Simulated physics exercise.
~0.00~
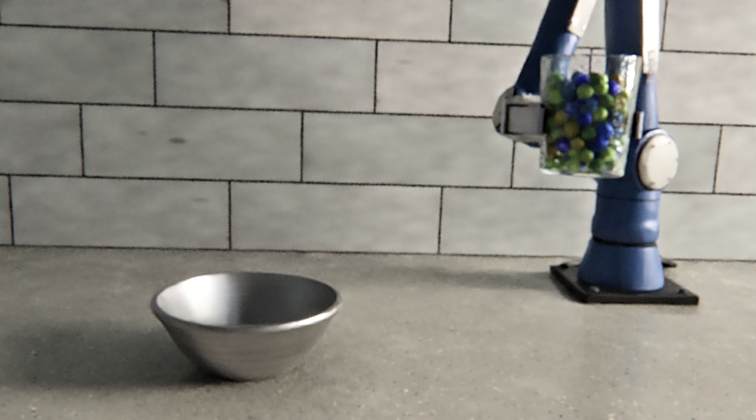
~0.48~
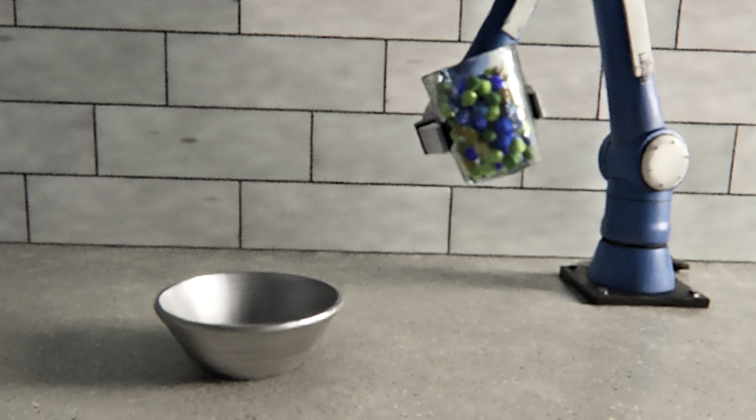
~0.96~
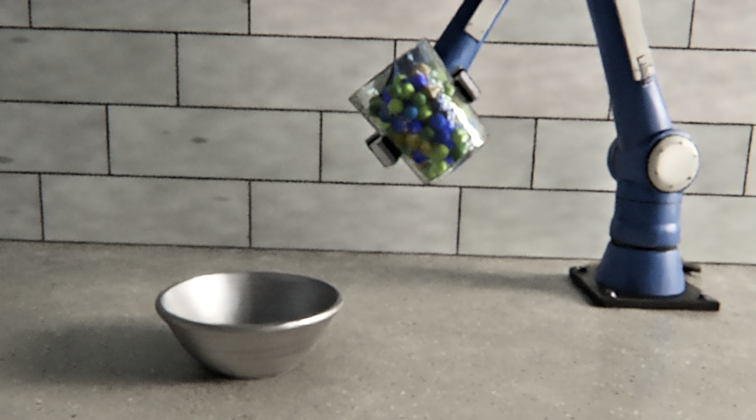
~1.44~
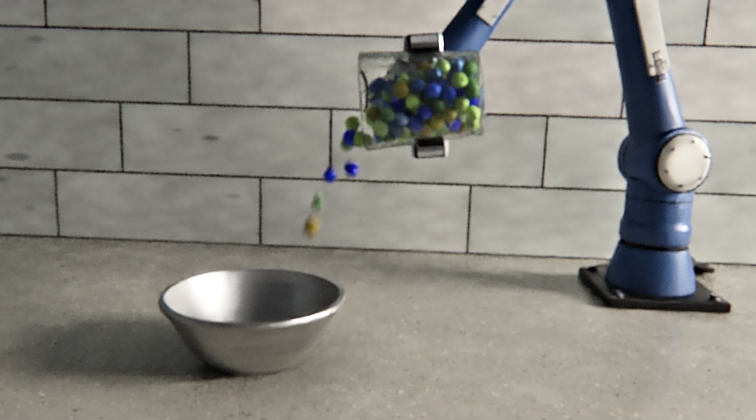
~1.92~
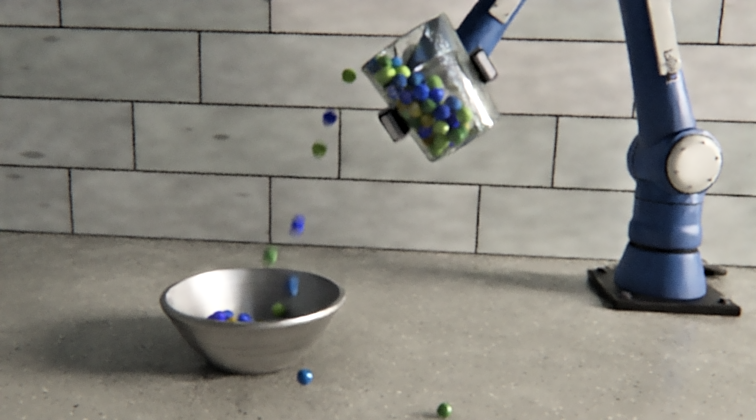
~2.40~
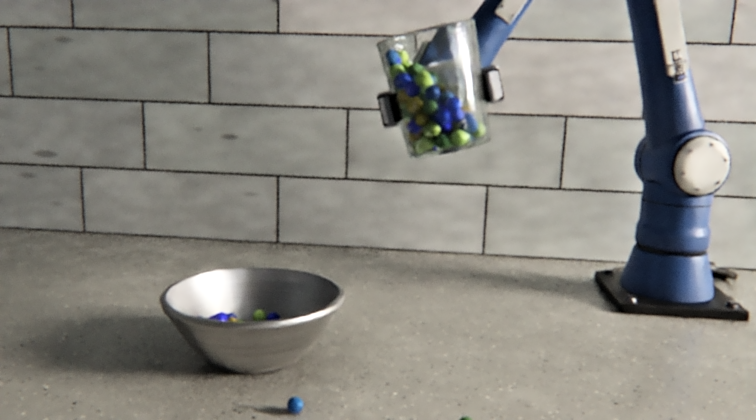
At the start, a blue robot arm holds a clear beaker filled with green, blue and yellowish round sweets, while a silver metal bowl sits on the grey table to the left. The arm carries the beaker leftward, tipping it further as it goes. Once the beaker lies on its side, sweets begin to spill from its mouth towards the bowl. The arm then starts tilting it back as several more fall, some landing in the bowl and a few missing it. Finally the beaker is nearly upright and still holds many sweets, with some in the bowl and a couple visible on the table.
